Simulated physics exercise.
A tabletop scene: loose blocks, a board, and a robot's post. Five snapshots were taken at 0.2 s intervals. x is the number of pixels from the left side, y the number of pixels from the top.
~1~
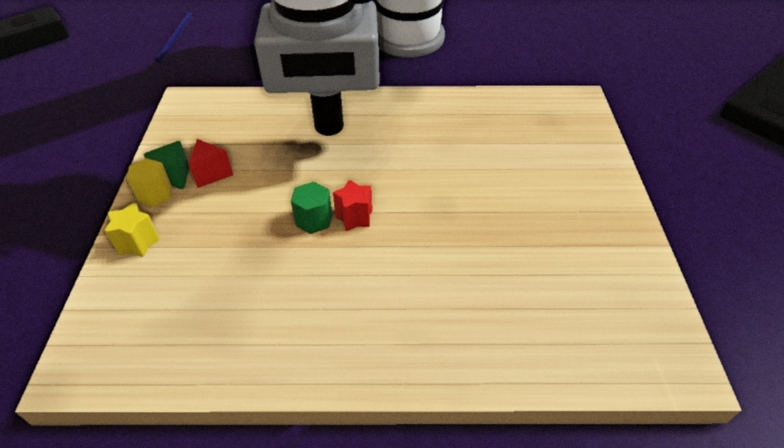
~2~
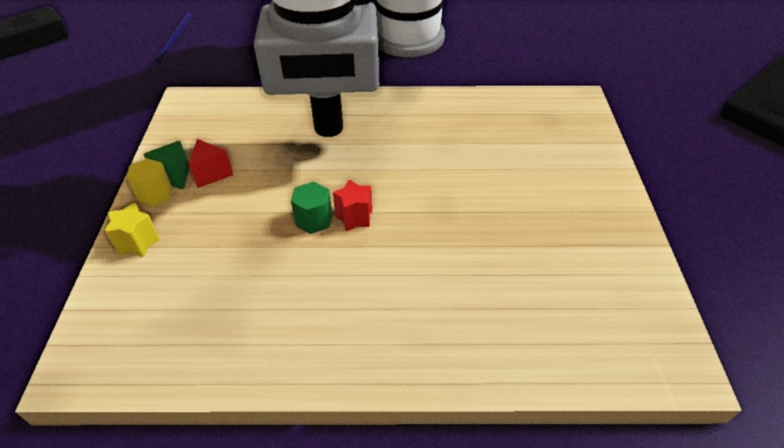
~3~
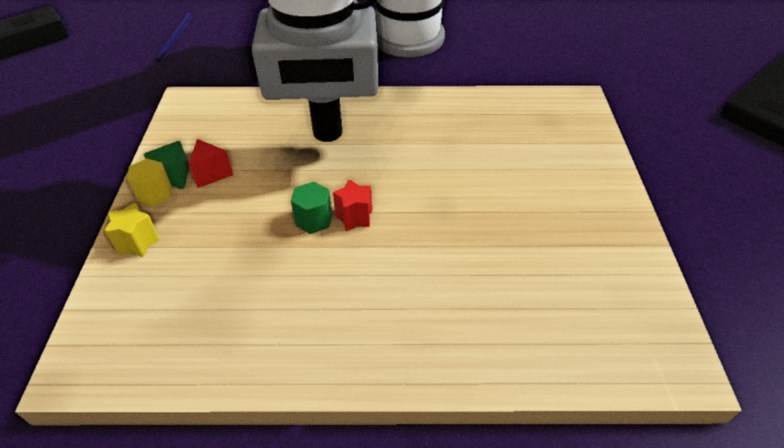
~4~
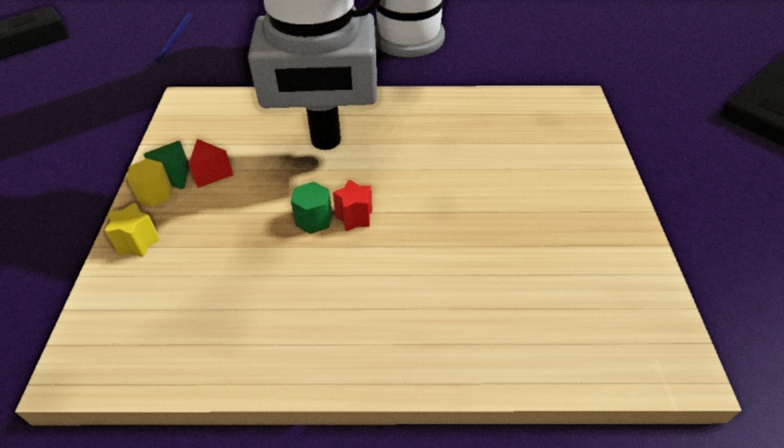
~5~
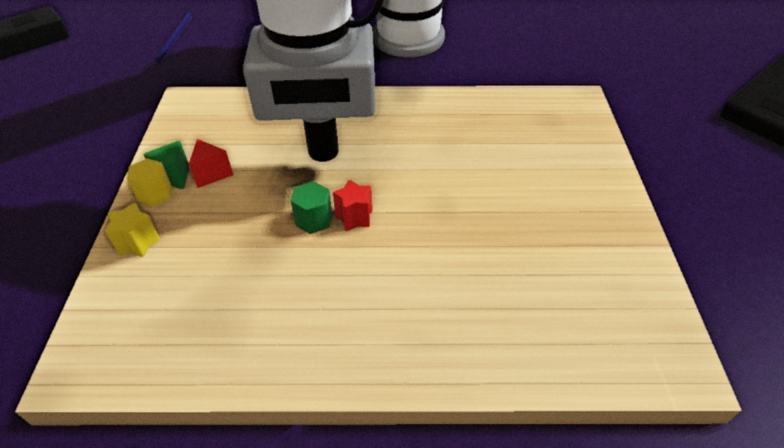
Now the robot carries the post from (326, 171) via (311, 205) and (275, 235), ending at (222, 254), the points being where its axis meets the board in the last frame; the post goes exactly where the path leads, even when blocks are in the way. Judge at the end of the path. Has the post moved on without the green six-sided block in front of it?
Yes, that is what happens.
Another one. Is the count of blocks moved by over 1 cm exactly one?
Answer: Yes.
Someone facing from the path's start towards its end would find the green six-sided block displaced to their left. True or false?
That statement is accurate.
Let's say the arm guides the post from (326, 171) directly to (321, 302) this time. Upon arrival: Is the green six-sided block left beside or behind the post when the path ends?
Yes - that is the case.
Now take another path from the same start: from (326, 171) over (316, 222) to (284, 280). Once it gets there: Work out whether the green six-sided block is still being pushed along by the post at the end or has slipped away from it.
Before the post.
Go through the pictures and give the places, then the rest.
Post's lower end at (329, 128); green six-sided block at (310, 195); red star-shaped block at (353, 193), in the first picture.
Post at (329, 130); blocks still, in the second picture.
Post at (328, 134); blocks still, in the third picture.
Post at (326, 142); blocks still, in the fourth picture.
Post at (324, 153); green six-sided block at (310, 195); red star-shaped block at (353, 193), in the fifth picture.
What follows on the original path. One third of the way, post at (307, 189); green six-sided block at (306, 208).
Two thirds of the way, post at (269, 219); green six-sided block at (292, 229), turned 80° anticlockwise.
At the end, post at (215, 237); green six-sided block at (292, 229), turned 80° anticlockwise; red star-shaped block still.
